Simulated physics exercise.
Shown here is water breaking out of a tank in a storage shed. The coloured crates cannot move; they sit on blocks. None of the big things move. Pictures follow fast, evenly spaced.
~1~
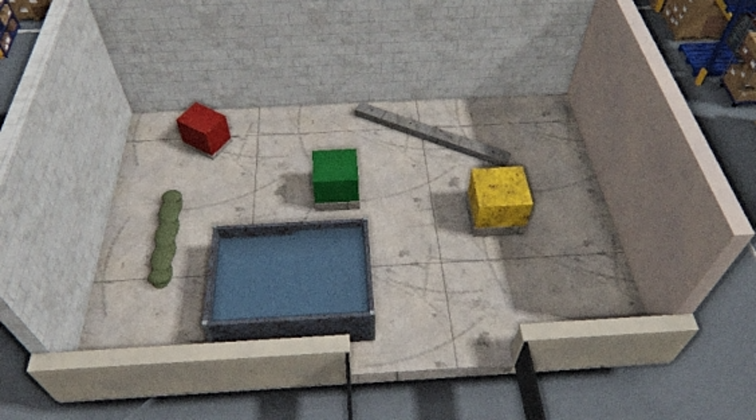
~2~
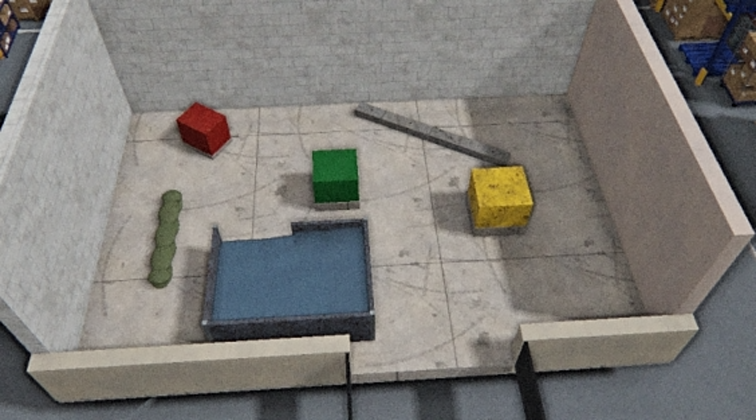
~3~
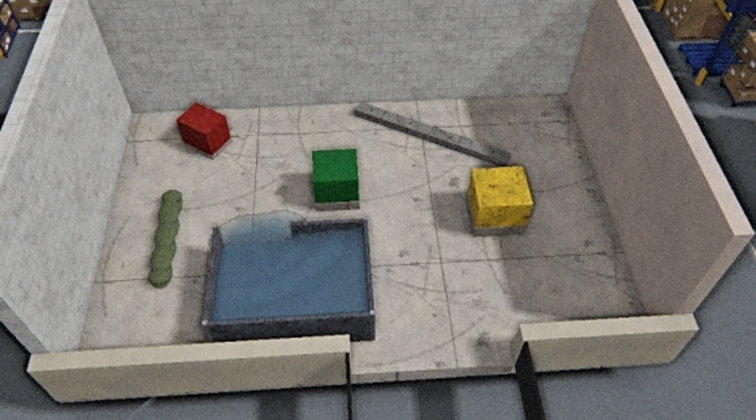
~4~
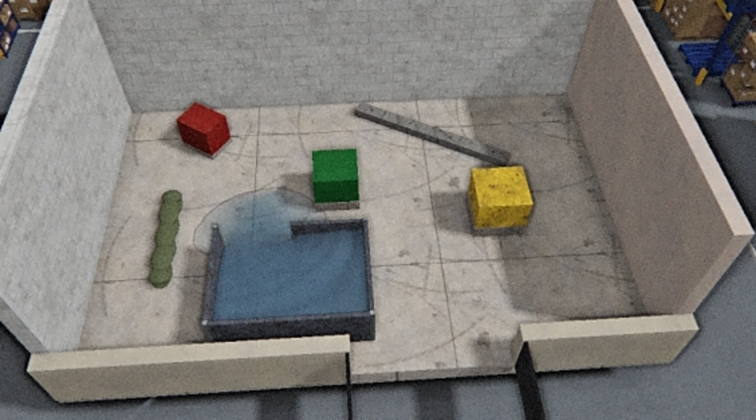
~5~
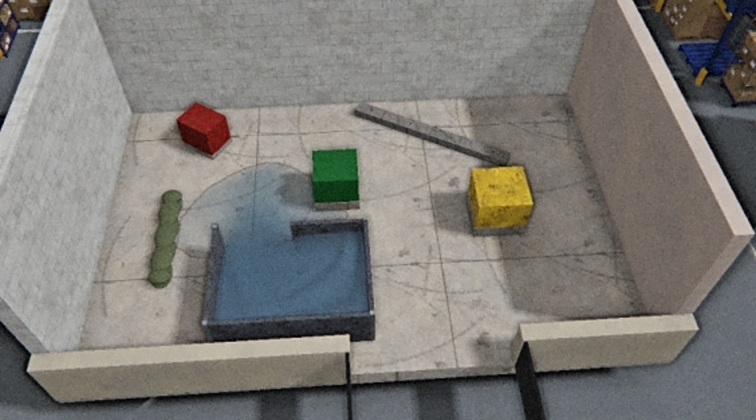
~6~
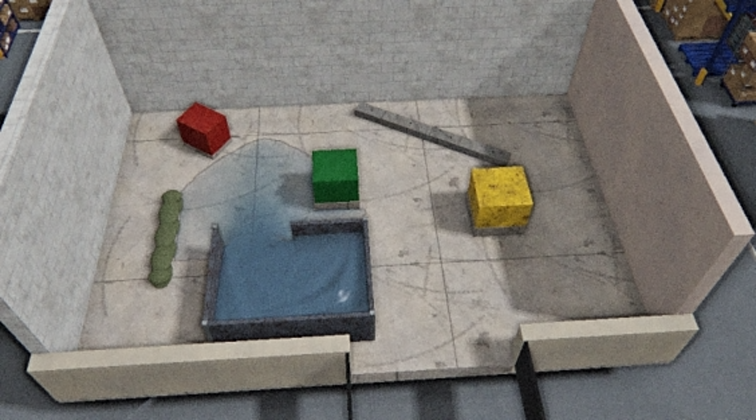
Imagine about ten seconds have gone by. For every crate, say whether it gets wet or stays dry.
Yellow crate: Dry; red crate: Wet; green crate: Dry.
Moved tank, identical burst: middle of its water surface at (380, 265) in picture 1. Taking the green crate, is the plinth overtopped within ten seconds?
Short answer: The green crate is reached.
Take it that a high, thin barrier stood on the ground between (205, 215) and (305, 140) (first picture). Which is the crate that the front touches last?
Yellow one.
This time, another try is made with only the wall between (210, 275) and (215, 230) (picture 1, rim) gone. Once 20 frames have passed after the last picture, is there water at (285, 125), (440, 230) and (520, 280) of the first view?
Those three places would be soaking, still unsoaked and still unsoaked, in that order.
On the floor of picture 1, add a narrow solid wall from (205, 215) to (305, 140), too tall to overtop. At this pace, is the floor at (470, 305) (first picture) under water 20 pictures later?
By then the spot is still untouched.
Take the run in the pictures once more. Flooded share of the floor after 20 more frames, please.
Around 45 percent, give or take.
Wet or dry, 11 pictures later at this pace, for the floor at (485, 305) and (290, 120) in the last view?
In order: Waterless and submerged.
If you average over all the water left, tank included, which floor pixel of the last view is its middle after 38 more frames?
It's close to (283, 201).
A moment on, water covers 20 % of the floor; the yellow crate not reached, the red crate water round its plinth, the green crate water round its plinth.
Next, water covers 30 % of the floor; the yellow crate water round its plinth, the red crate water round its plinth, the green crate water round its plinth.
Then, water covers 45 % of the floor; the yellow crate water round its plinth, the red crate water round its plinth, the green crate water round its plinth.
Later, water covers 75 % of the floor; the yellow crate water round its plinth, the red crate water round its plinth, the green crate water round its plinth.
In the end, water covers 90 % of the floor; the yellow crate stayed above the water, the red crate was topped, the green crate stayed above the water.
